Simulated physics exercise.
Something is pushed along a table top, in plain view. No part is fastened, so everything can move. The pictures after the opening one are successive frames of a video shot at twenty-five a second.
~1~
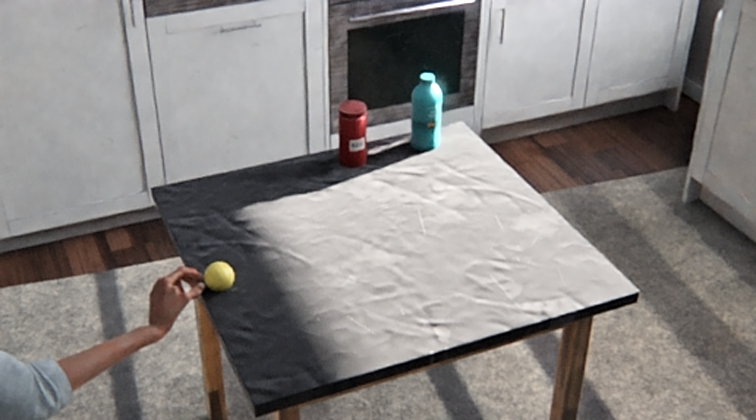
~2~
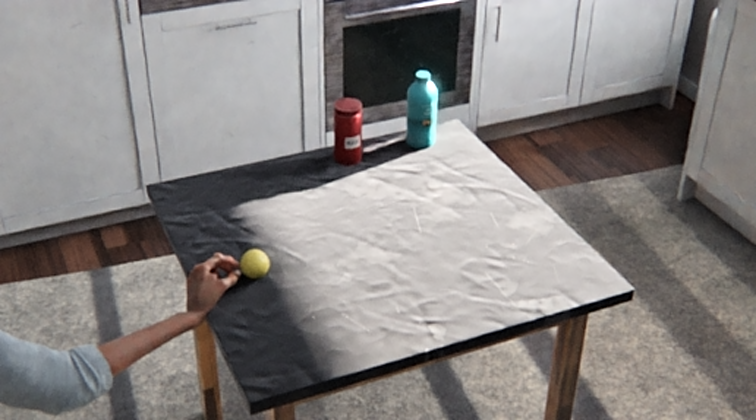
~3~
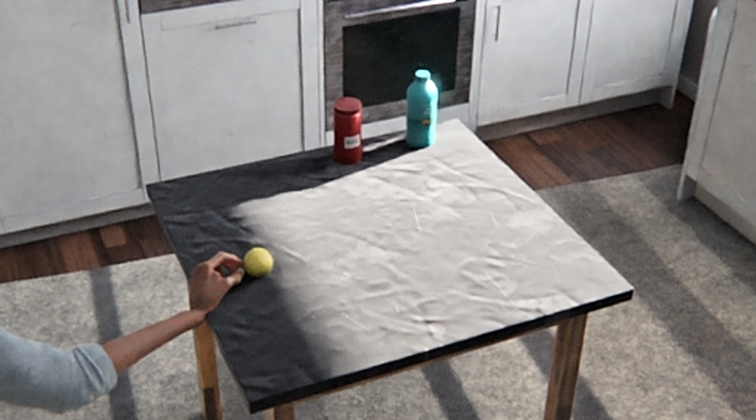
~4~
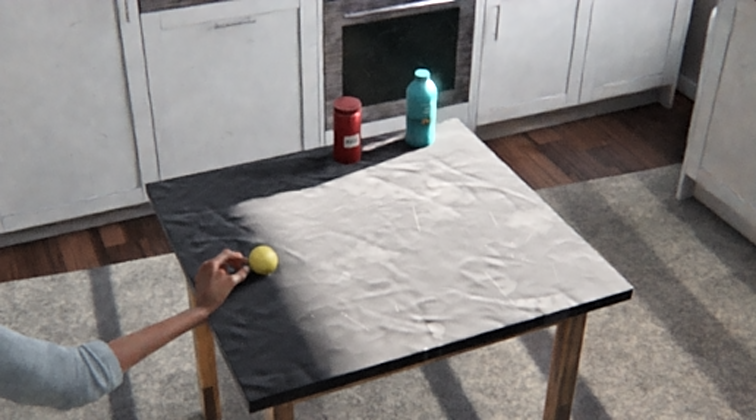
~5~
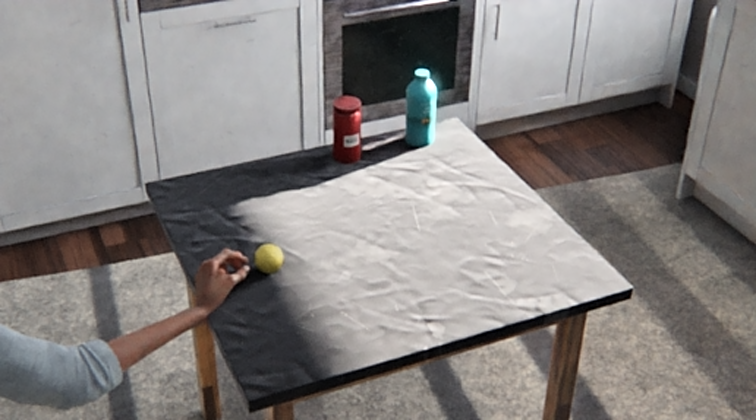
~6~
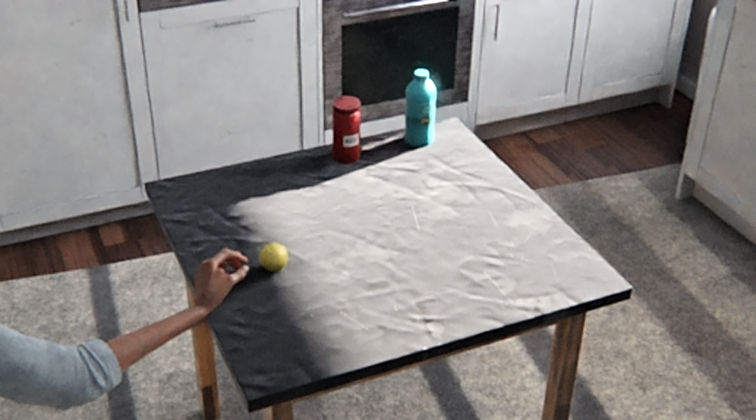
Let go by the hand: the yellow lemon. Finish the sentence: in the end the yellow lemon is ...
Still on the table.
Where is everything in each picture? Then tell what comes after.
Under the hand; yellow lemon (219, 277), in the first picture.
Under the hand; yellow lemon (255, 264), in the second picture.
Under the hand; yellow lemon (258, 263), in the third picture.
Yellow lemon (263, 261), in the fourth picture.
Yellow lemon (269, 259), in the fifth picture.
Yellow lemon (274, 257) shifted a little, in the sixth picture.
Then, 0.10 s on from there, yellow lemon shifted about its own width near (287, 254).
Then, 0.30 s on from there, yellow lemon shifted about its own width near (306, 249).
Then, 0.60 s on from there, yellow lemon shifted well along near (319, 246).
In the end, moved from the start, yellow lemon. At the end, from the last picture's camera, yellow lemon near (319, 246).
